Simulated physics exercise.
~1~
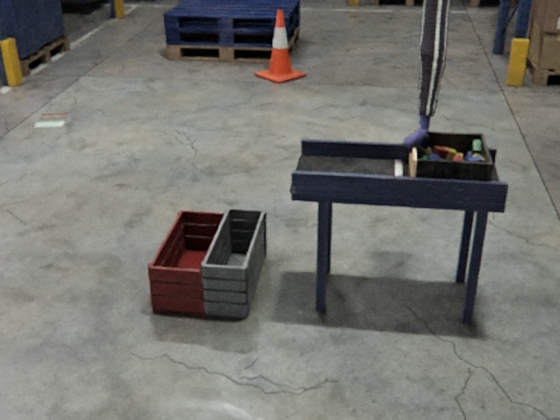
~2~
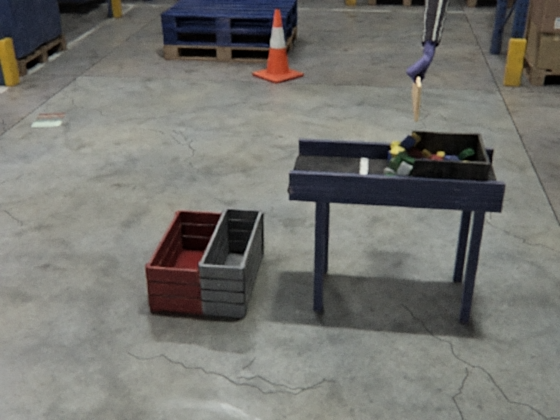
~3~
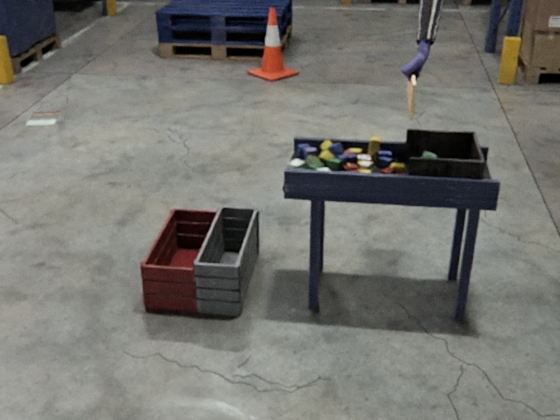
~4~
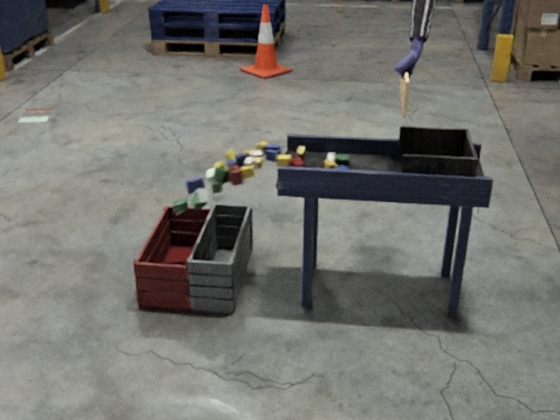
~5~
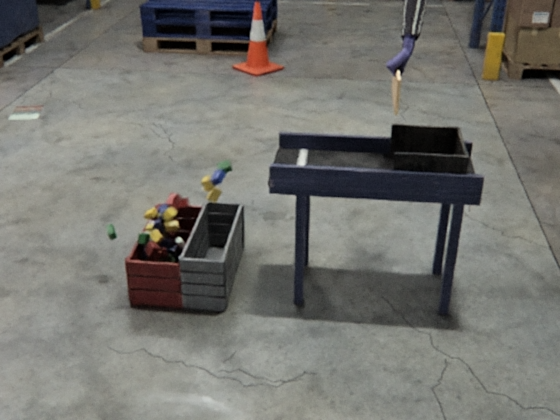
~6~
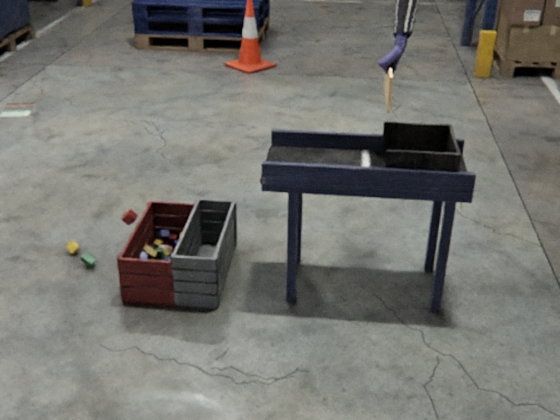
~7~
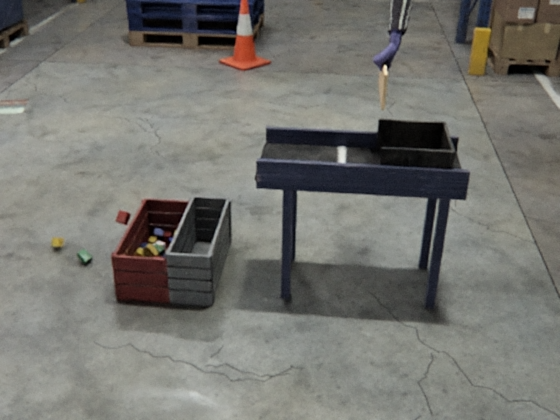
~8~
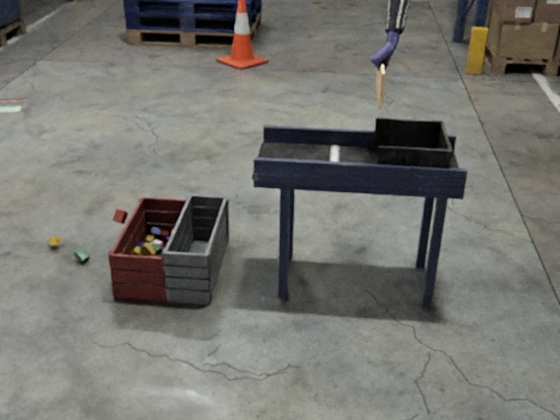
We see a gate lift from a black pen of colourful toy bricks on a blue table, and the bricks ride left along a belt and fly off its end, passing over a grey box. Most settle in the red tub, while a few lie on the floor beyond.
